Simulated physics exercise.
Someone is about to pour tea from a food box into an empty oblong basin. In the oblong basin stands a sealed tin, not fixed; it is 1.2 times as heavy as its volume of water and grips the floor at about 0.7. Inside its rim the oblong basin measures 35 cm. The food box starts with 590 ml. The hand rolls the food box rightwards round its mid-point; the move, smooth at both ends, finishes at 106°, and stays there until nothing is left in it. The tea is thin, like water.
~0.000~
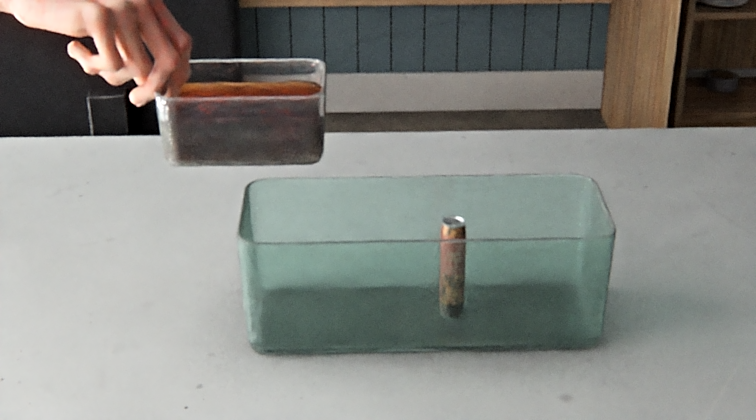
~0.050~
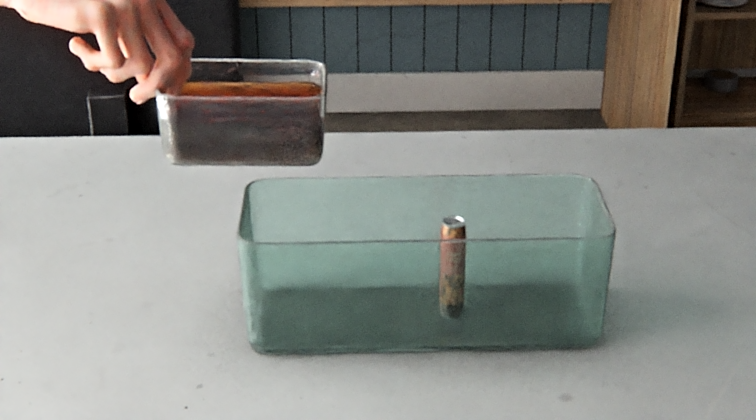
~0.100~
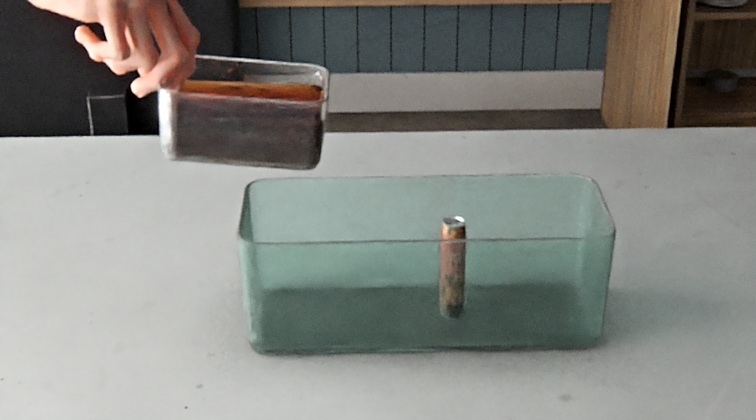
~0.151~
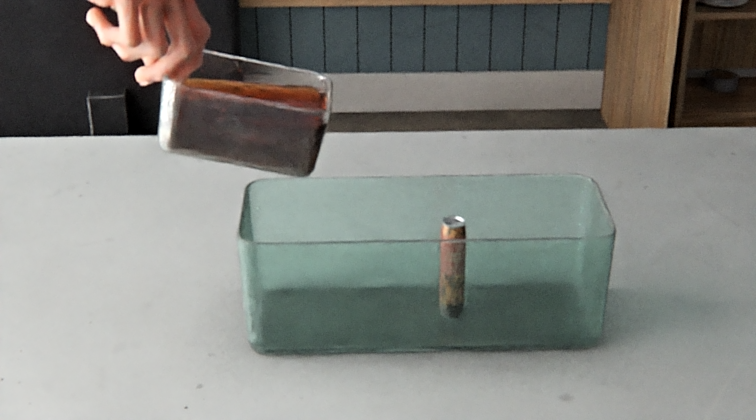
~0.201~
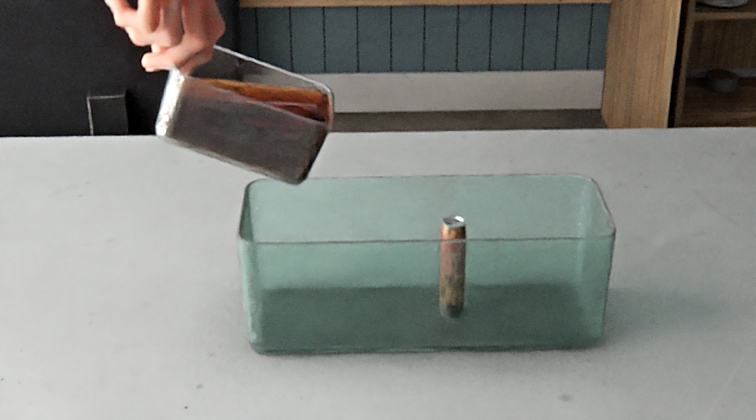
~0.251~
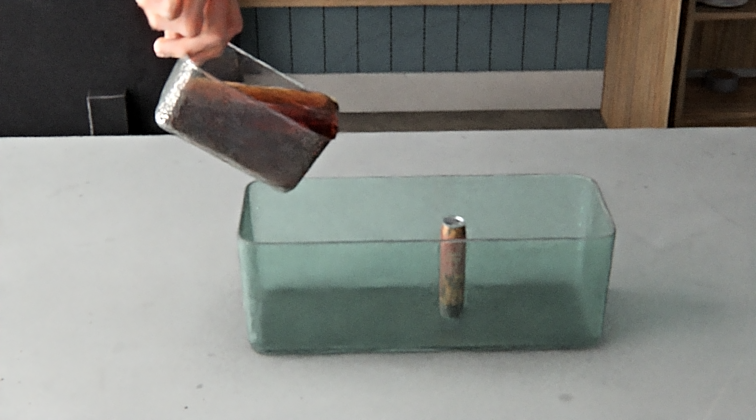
Clear box of dark brown tea tilting steadily rightwards in a hand above an oblong green basin with a small tin inside.
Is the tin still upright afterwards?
The tin keeps standing.
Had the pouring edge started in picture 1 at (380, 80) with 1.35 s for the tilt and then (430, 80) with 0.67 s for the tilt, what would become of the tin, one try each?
First it remains upright; then it remains upright.
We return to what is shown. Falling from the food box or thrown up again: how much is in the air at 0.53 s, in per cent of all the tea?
Near 26 in a hundred.
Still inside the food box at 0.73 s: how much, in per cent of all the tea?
About 3 per cent.
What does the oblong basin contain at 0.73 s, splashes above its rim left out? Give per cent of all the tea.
Some 94 per cent.
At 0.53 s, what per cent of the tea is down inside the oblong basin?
Near 58 in a hundred.
After 0.53 s the tilt is 95° and 16 per cent is still to pour; the tin stands where it began.
After 0.73 s the tilt is 106° and 3 per cent is still to pour; the tin stands where it began.
After 0.94 s the tilt is 106° and 0 per cent is still to pour; the tin stands where it began.
After 1.17 s the tilt is 106° and 0 per cent is still to pour; the tin stands where it began.
In the end the tin stands where it began.
